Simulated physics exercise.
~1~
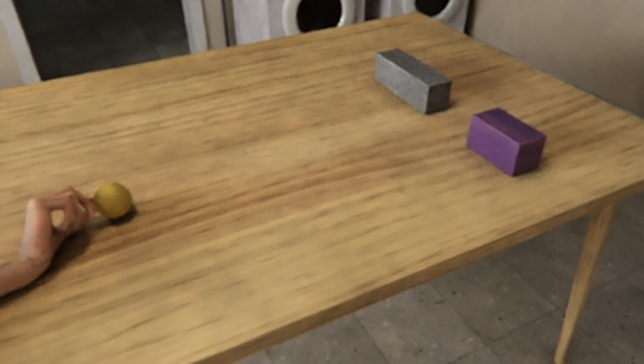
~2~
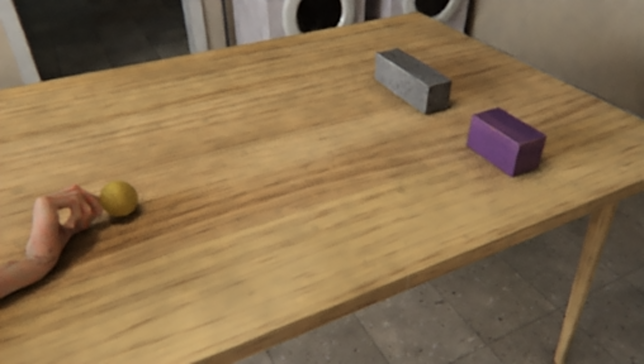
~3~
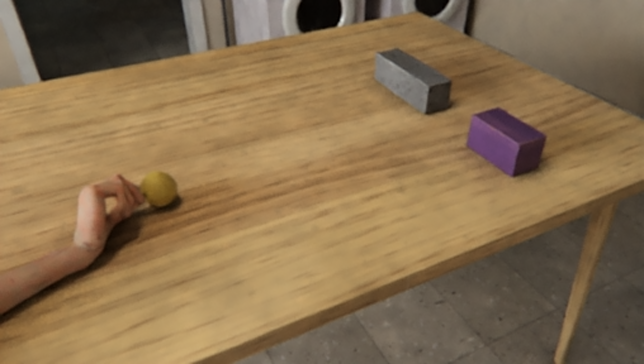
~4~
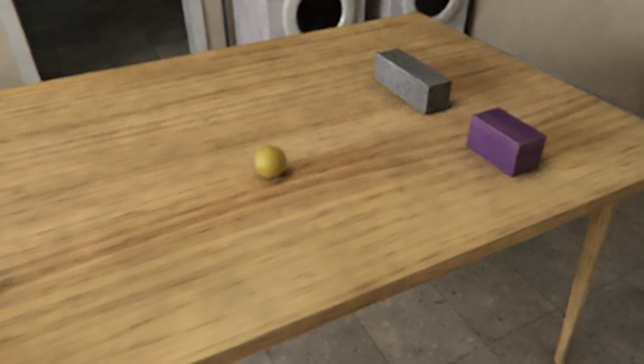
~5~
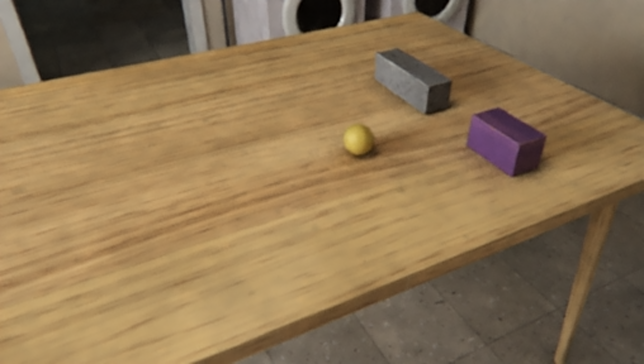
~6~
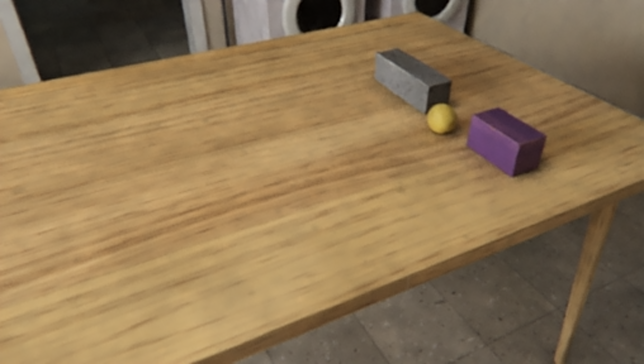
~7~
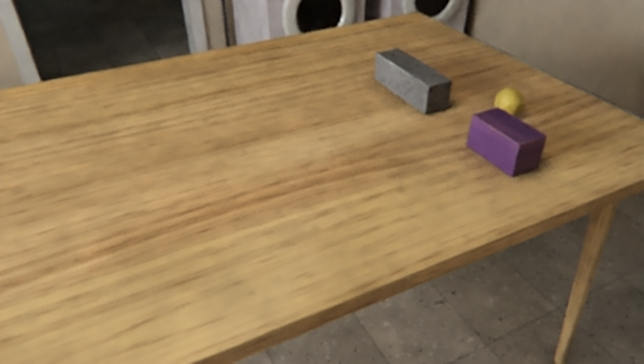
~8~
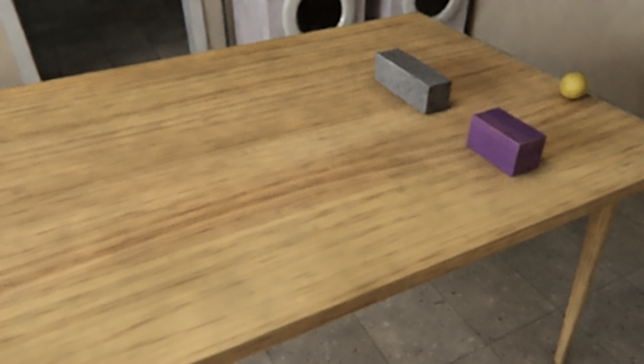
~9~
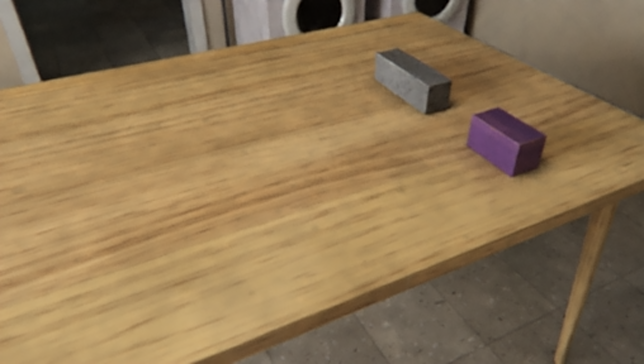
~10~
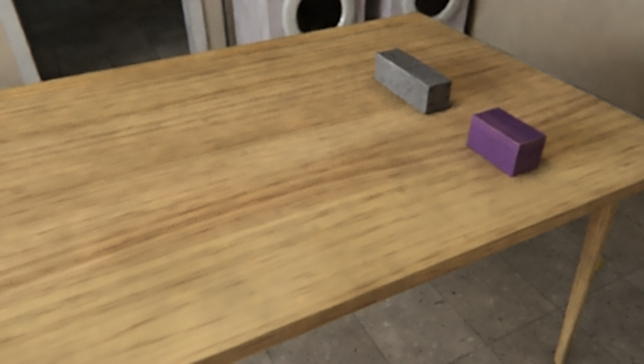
A hand at the left of a wooden table rolled a small yellow lemon to the right and let go, and it passed between a grey brick and a purple block, went off the far right edge, and disappeared from view.
